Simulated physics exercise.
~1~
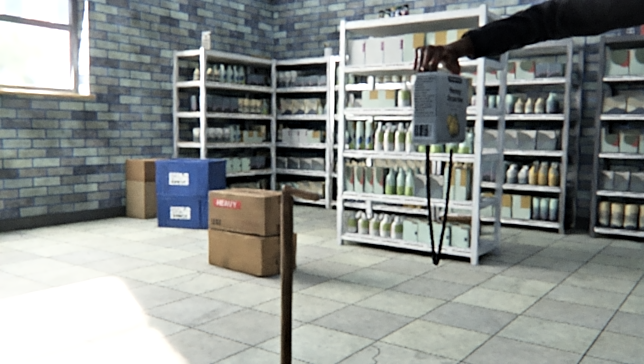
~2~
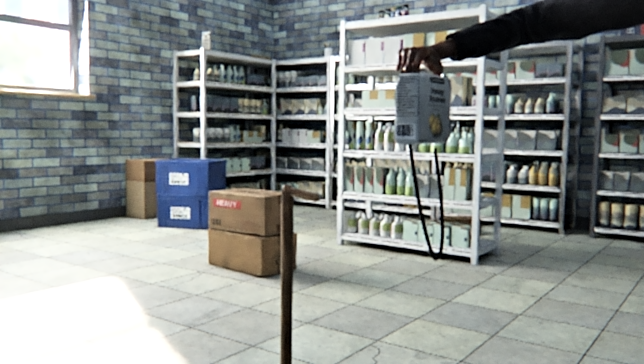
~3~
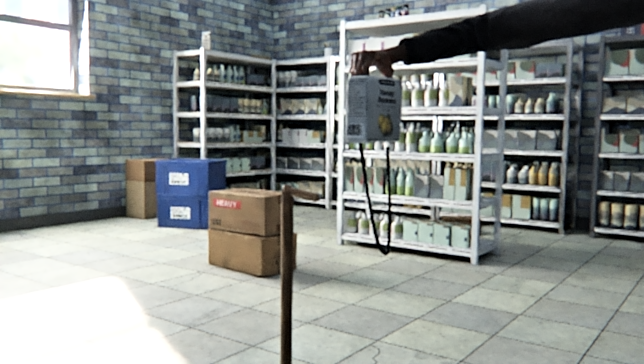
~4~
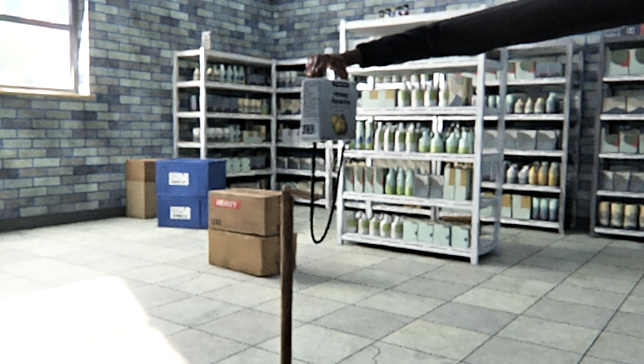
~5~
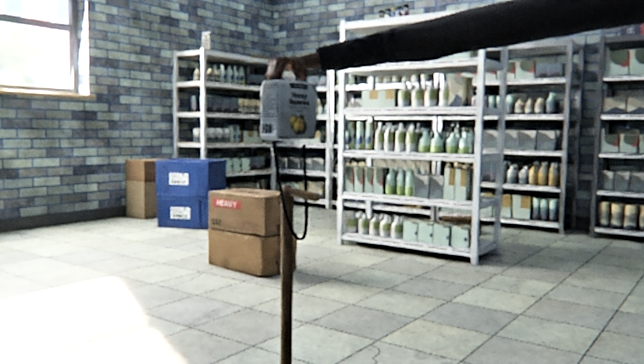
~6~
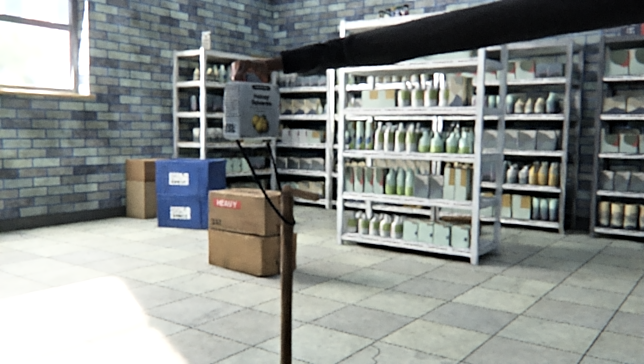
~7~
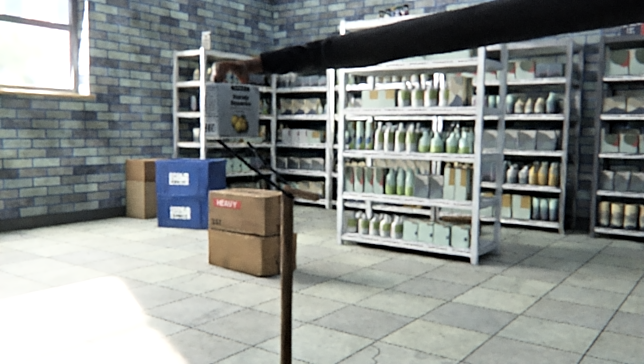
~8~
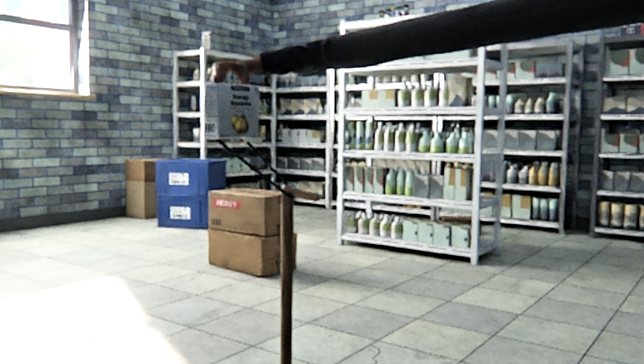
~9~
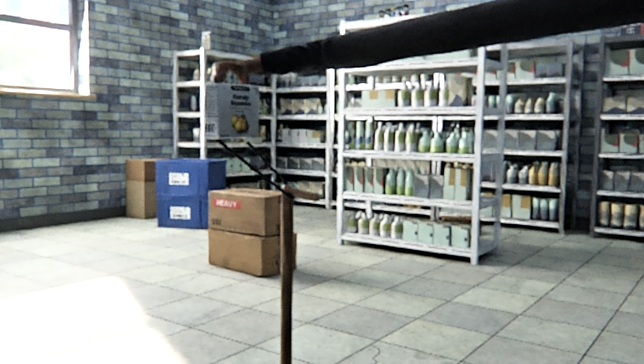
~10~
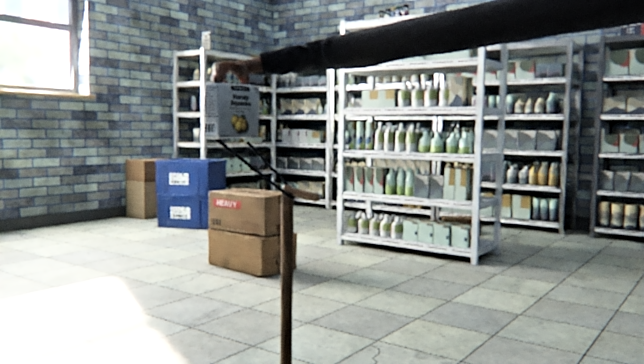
A pale grey-white pouch with a dark loop dangling low beneath it hangs from a hand at the end of a dark-sleeved arm, which reaches in from the right of a storeroom seen by a still camera. White shelves of bottles and boxes line the grey brick walls, with brown and blue boxes on the tiled floor and a thin brown post in front. The hand carries the upright pouch steadily left, toward and over the post. The trailing loop catches on the bar at its top and pulls taut. The hand stops, leaving the pouch snagged just past the post.
